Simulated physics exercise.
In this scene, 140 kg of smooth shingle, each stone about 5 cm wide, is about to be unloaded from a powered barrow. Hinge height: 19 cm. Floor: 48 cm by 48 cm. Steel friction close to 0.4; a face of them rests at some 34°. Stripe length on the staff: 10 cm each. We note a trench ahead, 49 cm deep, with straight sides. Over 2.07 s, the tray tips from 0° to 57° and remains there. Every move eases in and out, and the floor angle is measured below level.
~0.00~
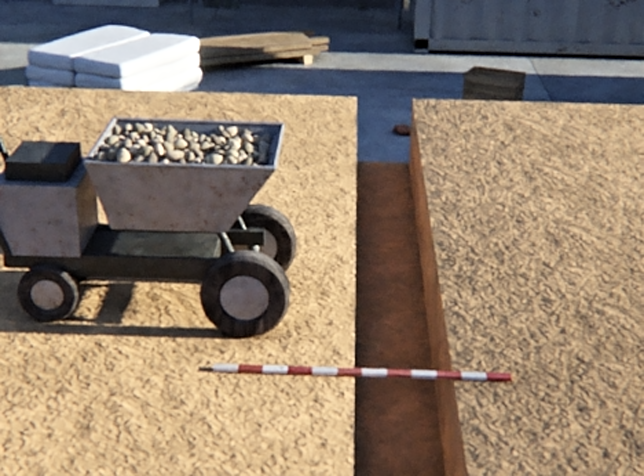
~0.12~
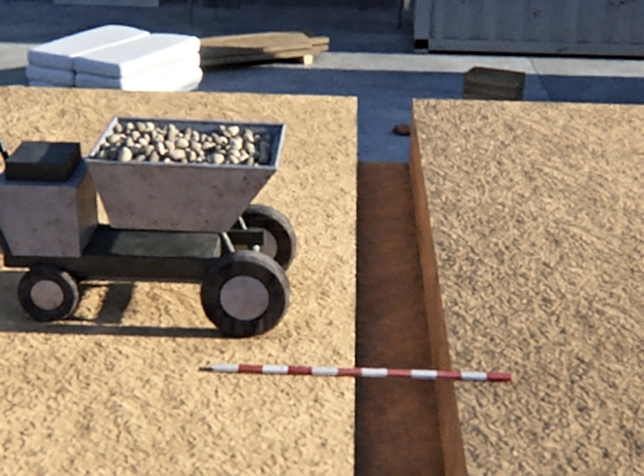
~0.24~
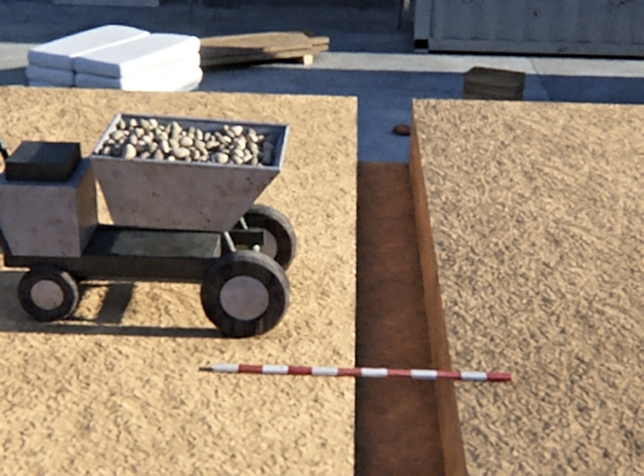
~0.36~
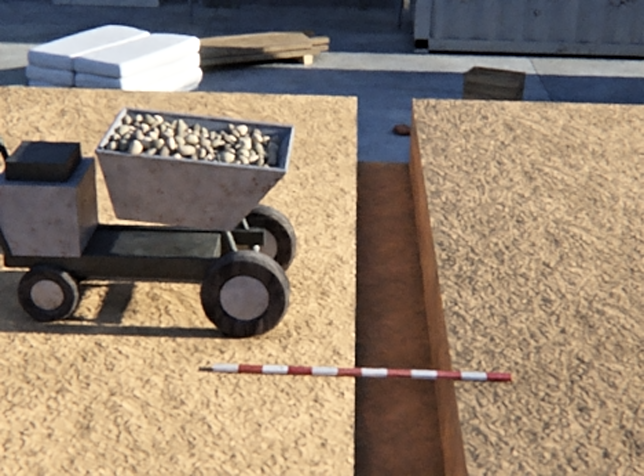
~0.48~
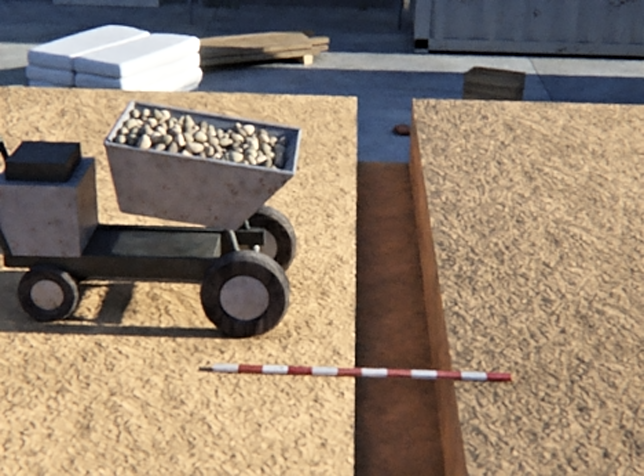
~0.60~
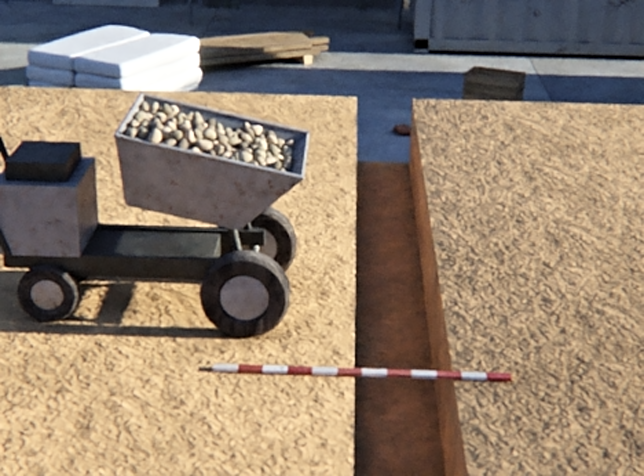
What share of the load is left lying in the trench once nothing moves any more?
About 61 per cent.
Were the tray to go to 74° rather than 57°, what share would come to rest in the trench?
Expect roughly 80 per cent.
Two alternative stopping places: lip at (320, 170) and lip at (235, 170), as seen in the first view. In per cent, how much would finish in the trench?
First place roughly 30%, second roughly 65%.
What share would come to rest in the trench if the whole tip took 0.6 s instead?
Roughly 35% would finish there.
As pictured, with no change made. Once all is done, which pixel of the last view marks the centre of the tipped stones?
I'd point to around (405, 395).
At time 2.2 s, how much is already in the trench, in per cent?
Roughly 25 percent of the load.
After 1.5 s the floor is at 48°; 100 % in the tray; the foremost stones are at (369, 212).
After 2.2 s the floor is at 57°; 73 % in the tray, 25 % in the trench, 2 % past the trench; the foremost stones are at (488, 330).
After 2.5 s the floor is at 57°; 58 % in the tray, 37 % in the trench, 6 % past the trench; the foremost stones are at (544, 312).
After 4.5 s the floor is at 57°; 33 % in the tray, 61 % in the trench, 6 % past the trench; the foremost stones are at (597, 319).
